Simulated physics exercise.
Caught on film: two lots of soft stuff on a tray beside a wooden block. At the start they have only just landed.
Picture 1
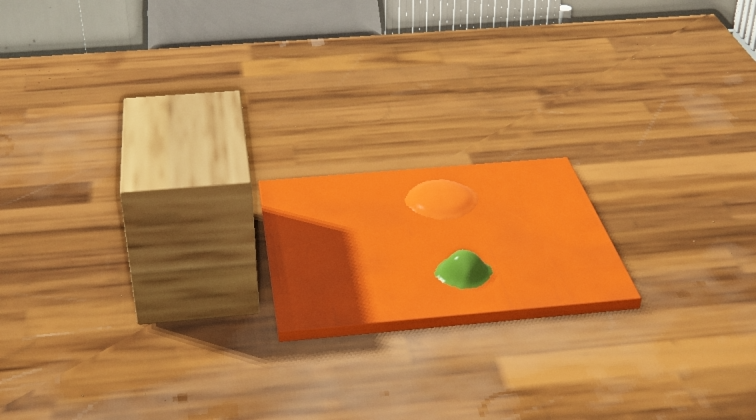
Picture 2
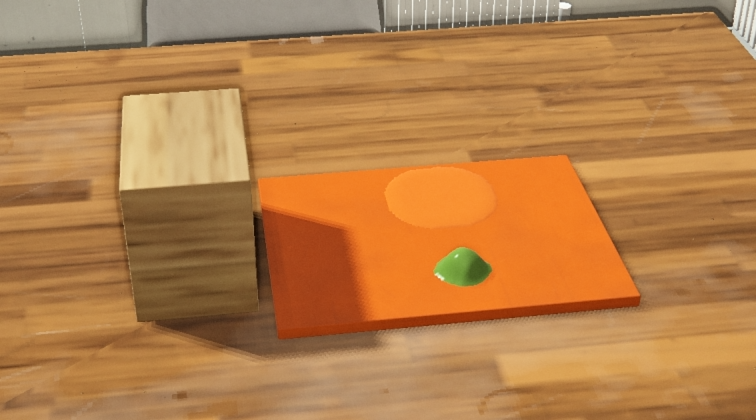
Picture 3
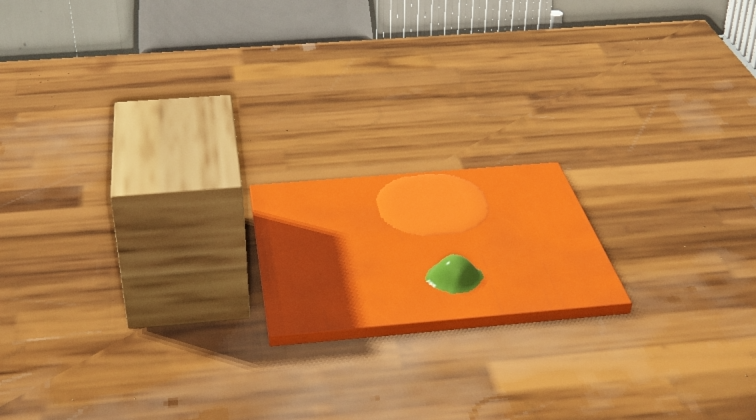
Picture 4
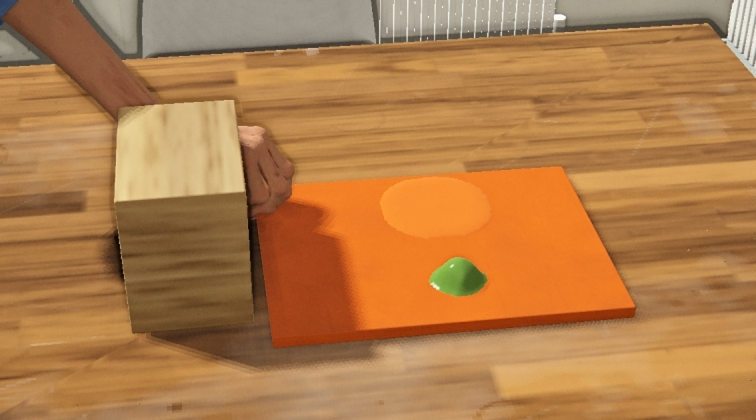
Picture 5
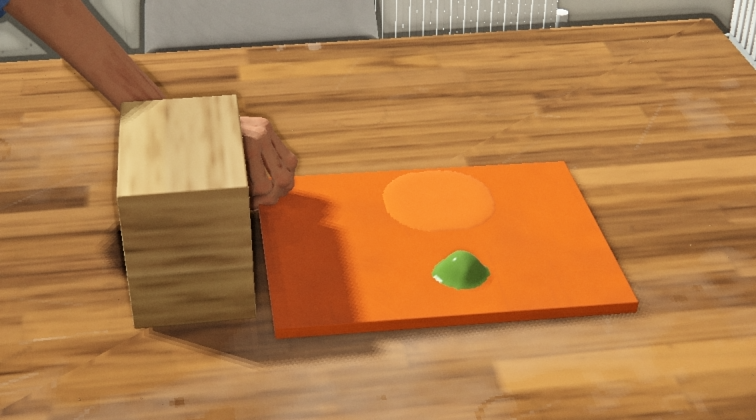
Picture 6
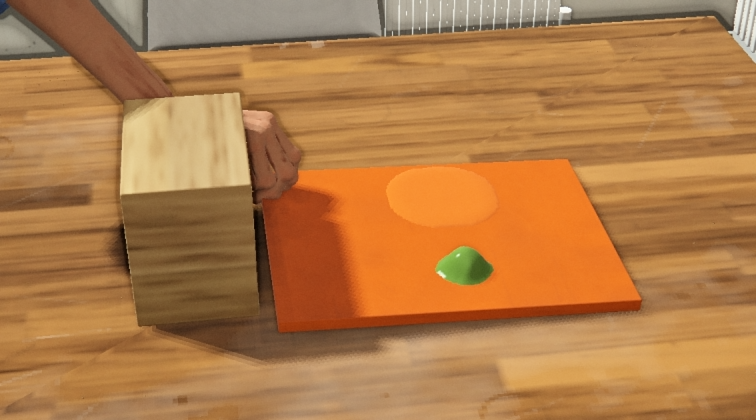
In this clip, an orange blob on an orange tray flattens and spreads while a green blob stays heaped; then a hand reaches in behind the wooden block at left and holds near the tray, which barely moves.
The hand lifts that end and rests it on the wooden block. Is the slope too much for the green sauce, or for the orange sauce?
The green sauce stays on and the orange sauce runs off the low end.
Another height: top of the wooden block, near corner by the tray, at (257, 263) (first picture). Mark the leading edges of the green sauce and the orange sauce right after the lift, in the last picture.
In turn (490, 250) and (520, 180).
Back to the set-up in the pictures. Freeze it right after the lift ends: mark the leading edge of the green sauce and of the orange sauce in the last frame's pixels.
At (513, 215), and at (580, 185).
Shortly, slope about 28°; the green sauce has not moved; the orange sauce has crept down a long way.
Then, the green sauce has not moved; the orange sauce is dripping off the low end.
At the finish, slope about 28°; the green sauce has not moved; the orange sauce is dripping off the low end.
